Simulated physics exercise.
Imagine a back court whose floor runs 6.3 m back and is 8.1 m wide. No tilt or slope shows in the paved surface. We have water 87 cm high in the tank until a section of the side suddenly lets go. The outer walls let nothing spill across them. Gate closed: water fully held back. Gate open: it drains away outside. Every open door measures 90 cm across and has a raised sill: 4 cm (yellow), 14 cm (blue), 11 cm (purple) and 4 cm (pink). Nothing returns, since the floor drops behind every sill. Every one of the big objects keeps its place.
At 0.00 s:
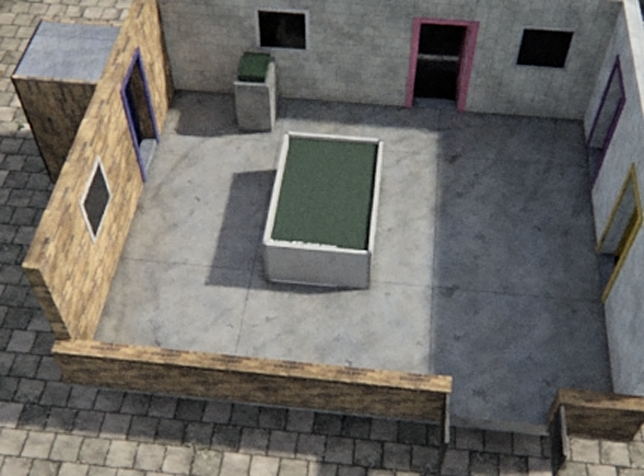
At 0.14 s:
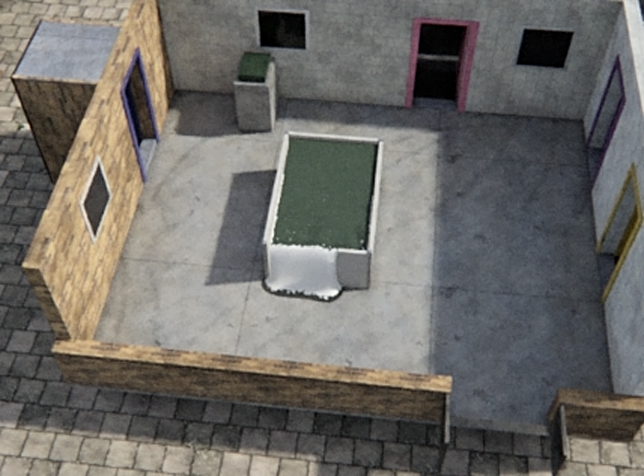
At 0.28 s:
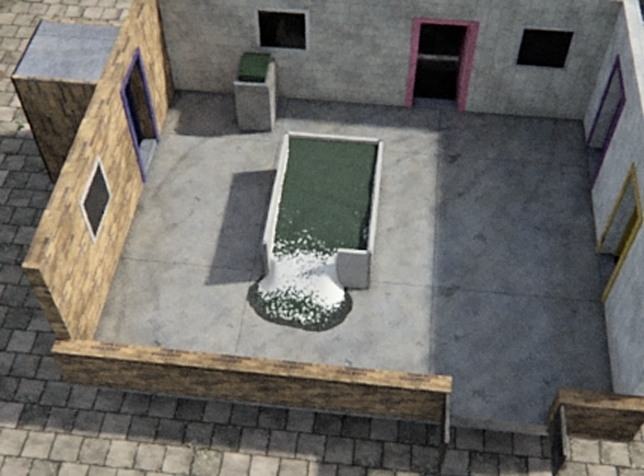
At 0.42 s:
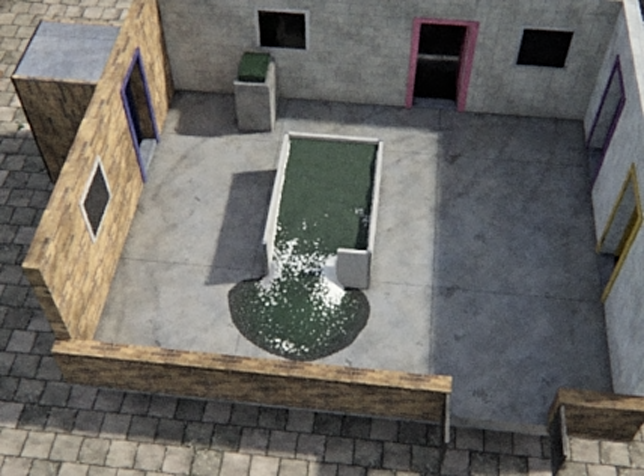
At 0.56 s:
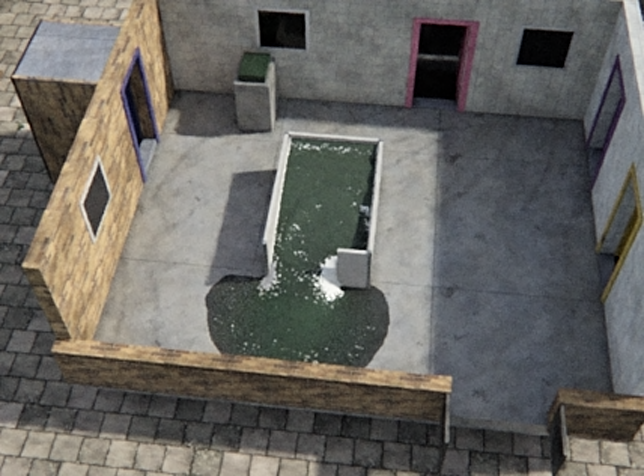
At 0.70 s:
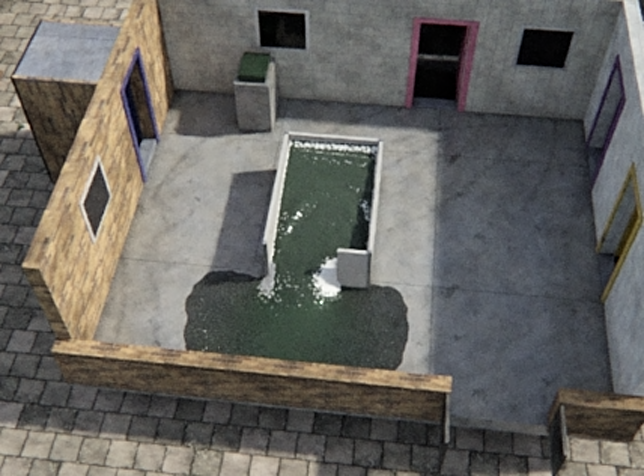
A white-walled tank of dark green water stands in a grey paved court, seen from high above and in front by a still camera. Brick walls edge the left and front, a small green-topped block stands behind, and pink, blue, purple and yellow surrounds mark the doorways. Water pours through the tank's near end, foaming white, then spreads across the floor in a widening dark green pool behind the front wall.
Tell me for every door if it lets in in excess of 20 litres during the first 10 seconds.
At the end, yellow door: Past the limit; blue door: Within the limit; purple door: Within the limit; pink door: Past the limit.
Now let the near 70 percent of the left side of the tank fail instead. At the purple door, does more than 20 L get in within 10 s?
Purple: Falls short.
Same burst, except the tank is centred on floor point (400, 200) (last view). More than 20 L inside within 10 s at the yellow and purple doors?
Yellow: Within limit; purple: Within limit.
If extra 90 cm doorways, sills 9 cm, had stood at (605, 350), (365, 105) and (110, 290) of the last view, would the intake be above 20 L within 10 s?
More, less, more.
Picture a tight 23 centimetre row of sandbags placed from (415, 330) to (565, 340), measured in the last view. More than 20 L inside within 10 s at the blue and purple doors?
Result: Blue door inside the limit; purple door inside the limit.
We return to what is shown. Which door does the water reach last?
Last comes the pink one.
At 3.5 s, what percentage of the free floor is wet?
I'd say around 55 % is wet.
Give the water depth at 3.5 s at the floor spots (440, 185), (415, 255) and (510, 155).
Around 0 cm, 0 cm and 0 cm, in the order given.
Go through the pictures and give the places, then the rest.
In the first picture, still water, 87 cm deep, in the tank at (326, 192).
In the second picture, the front is at (337, 293), 0.6 m from the gap at (303, 270); 0.2 m2 of floor is under water; 87 cm left at the back of the tank.
In the third picture, water pours out at (303, 271) and has run 0.9 m, to (329, 324); typically 12 cm deep outside, 87 cm at the tank's back.
In the fourth picture, the front is at (305, 358), 1.5 m from the gap at (303, 272); 2.3 m2 of floor is under water; 87 cm left at the back of the tank.
In the fifth picture, water pours out at (303, 272) and has run 2.0 m, to a hidden place; typically 7 cm deep outside, 82 cm at the tank's back.
In the sixth picture, water pours out at (303, 272) and has run 2.3 m, to a hidden place; typically 6 cm deep outside, 74 cm at the tank's back.
After 1.4 s water covers 15 % of the floor and is deepest (49 cm) near (283, 373); yellow door not reached, blue door not reached, purple door not reached, pink door not reached.
After 2.2 s water covers 25 % of the floor and is deepest (48 cm) near (97, 365); yellow door not reached, blue door not reached, purple door not reached, pink door not reached.
After 3.5 s water covers 55 % of the floor and is deepest (32 cm) near (85, 364); yellow door 11 cm at the sill, 2 L in, blue door 4 cm at the sill, 0 L in, purple door not reached, pink door not reached.
After 6.0 s water covers 80 % of the floor and is deepest (20 cm) near (85, 364); yellow door 7 cm at the sill, 35 L in, blue door 5 cm at the sill, 0 L in, purple door 4 cm at the sill, 0 L in, pink door 2 cm at the sill, 0 L in.
After 10.0 s water covers 95 % of the floor and is deepest (12 cm) near (166, 120); yellow door 5 cm at the sill, 49 L in, blue door 11 cm at the sill, 0 L in, purple door 8 cm at the sill, 0 L in, pink door 11 cm at the sill, 38 L in.
